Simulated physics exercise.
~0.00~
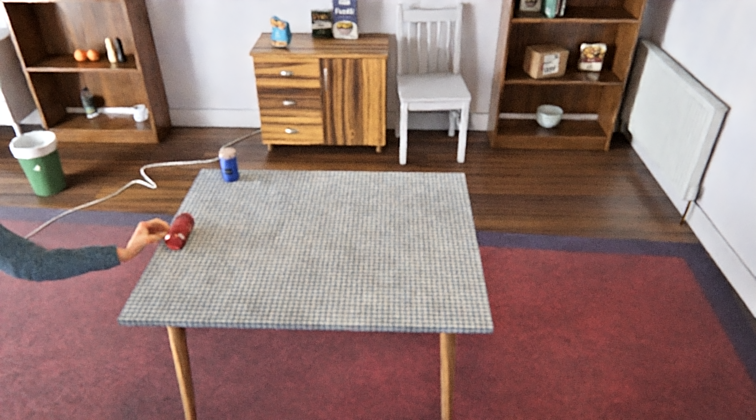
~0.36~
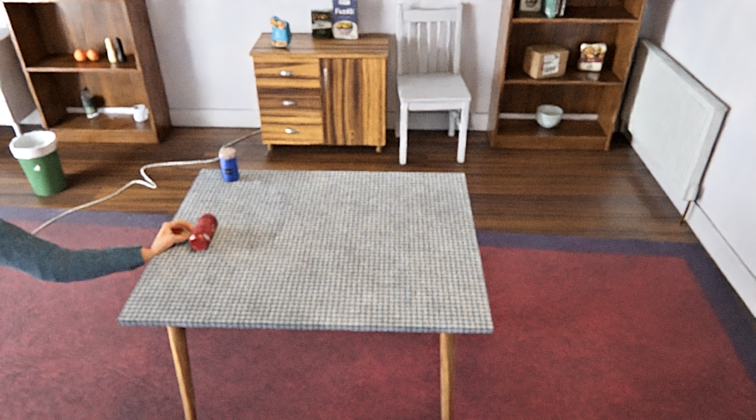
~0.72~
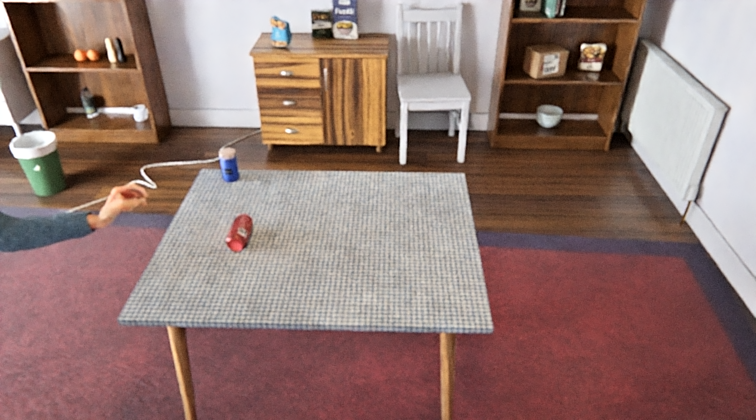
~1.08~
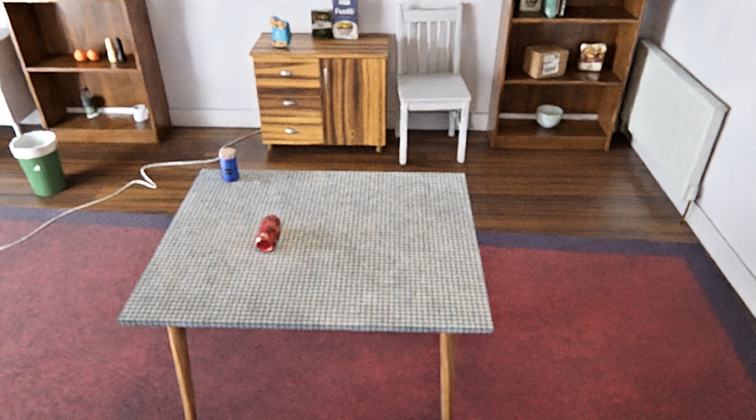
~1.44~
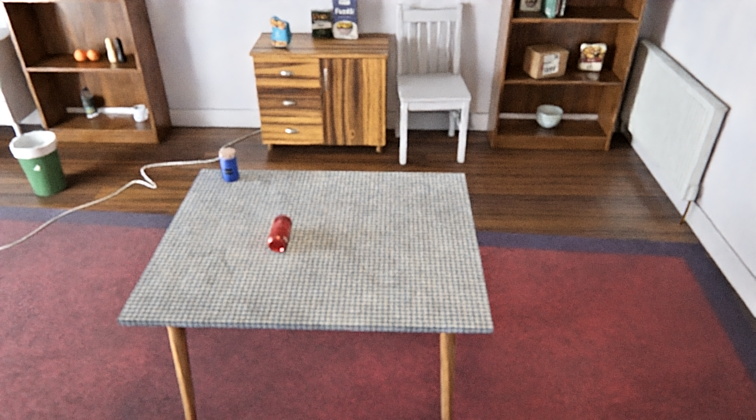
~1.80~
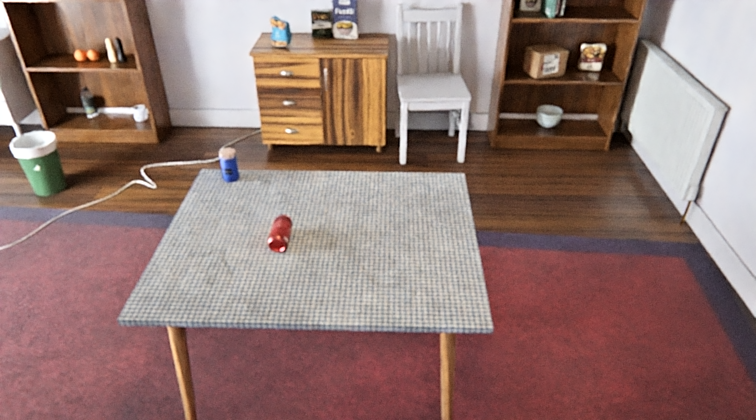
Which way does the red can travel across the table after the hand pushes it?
The red can moves to the right across the tabletop.
